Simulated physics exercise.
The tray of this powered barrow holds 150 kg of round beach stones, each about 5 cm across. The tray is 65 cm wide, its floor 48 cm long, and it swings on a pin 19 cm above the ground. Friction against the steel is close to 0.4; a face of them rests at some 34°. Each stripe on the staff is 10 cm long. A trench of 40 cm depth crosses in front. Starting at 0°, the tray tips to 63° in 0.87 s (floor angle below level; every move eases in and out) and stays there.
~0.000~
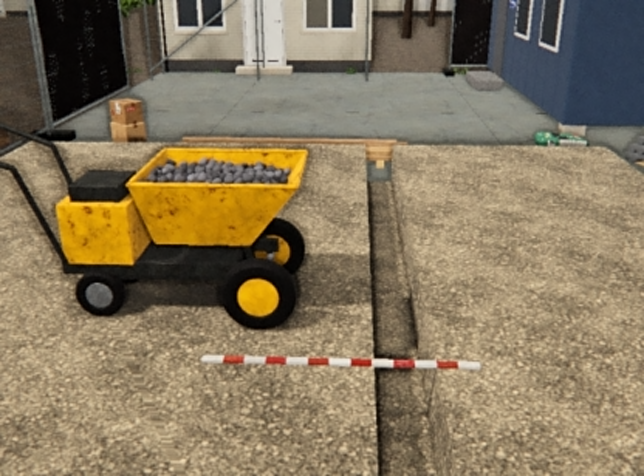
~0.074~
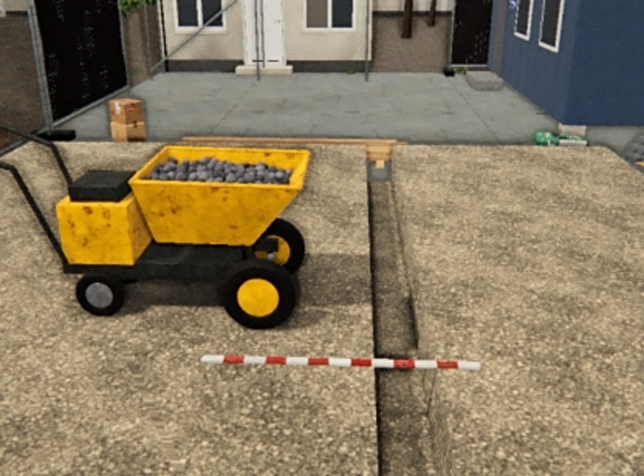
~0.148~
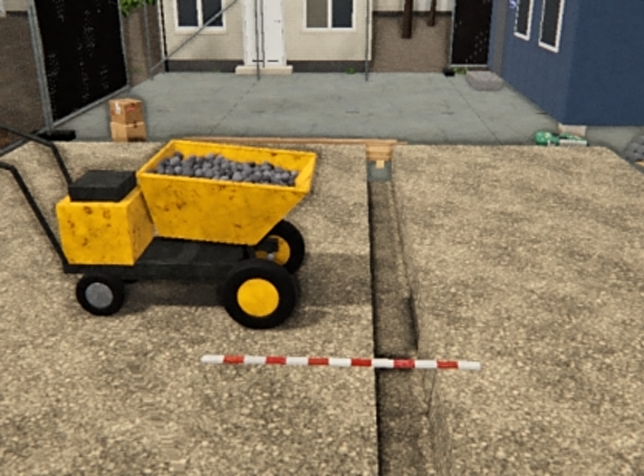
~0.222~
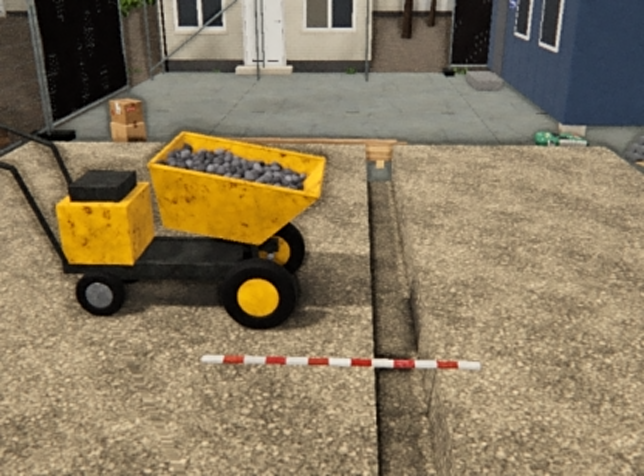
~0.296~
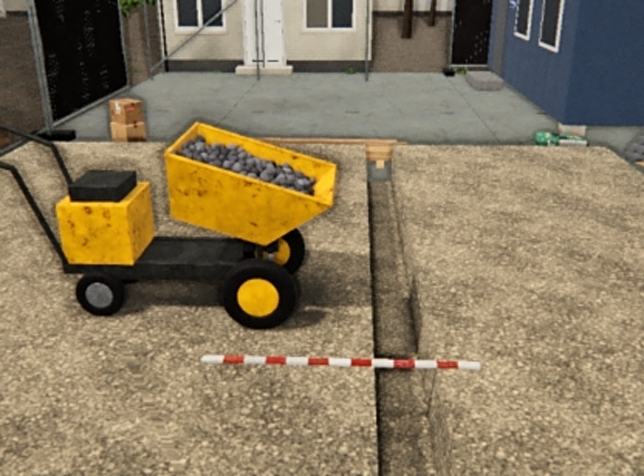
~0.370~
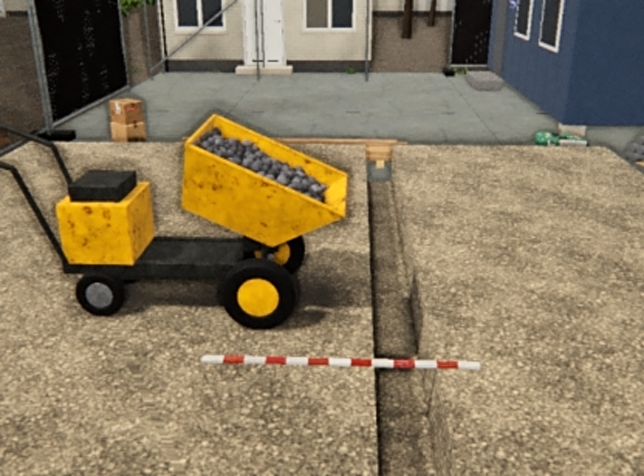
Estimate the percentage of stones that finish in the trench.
About 63 per cent.
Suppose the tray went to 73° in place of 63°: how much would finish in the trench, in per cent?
In that case some 60 per cent.
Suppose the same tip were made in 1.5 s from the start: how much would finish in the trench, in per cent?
It would be near 80 per cent.
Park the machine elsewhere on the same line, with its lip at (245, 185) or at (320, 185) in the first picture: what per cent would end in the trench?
First some 75, then 45 per cent.
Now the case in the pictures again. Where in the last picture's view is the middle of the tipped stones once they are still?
Near (412, 342).
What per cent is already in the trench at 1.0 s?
About 20 per cent by then.
After 0.6 s the floor is at 53°; 100 % in the tray; the foremost stones are at (368, 238).
After 1.0 s the floor is at 63°; 74 % in the tray, 19 % in the trench, 7 % past the trench; the foremost stones are at (453, 308).
After 1.3 s the floor is at 63°; 35 % in the tray, 30 % in the trench, 35 % past the trench; the foremost stones are at (568, 308).
After 3.3 s the floor is at 63°; 0 % in the tray, 63 % in the trench, 37 % past the trench; the foremost stones are past the picture's edge.
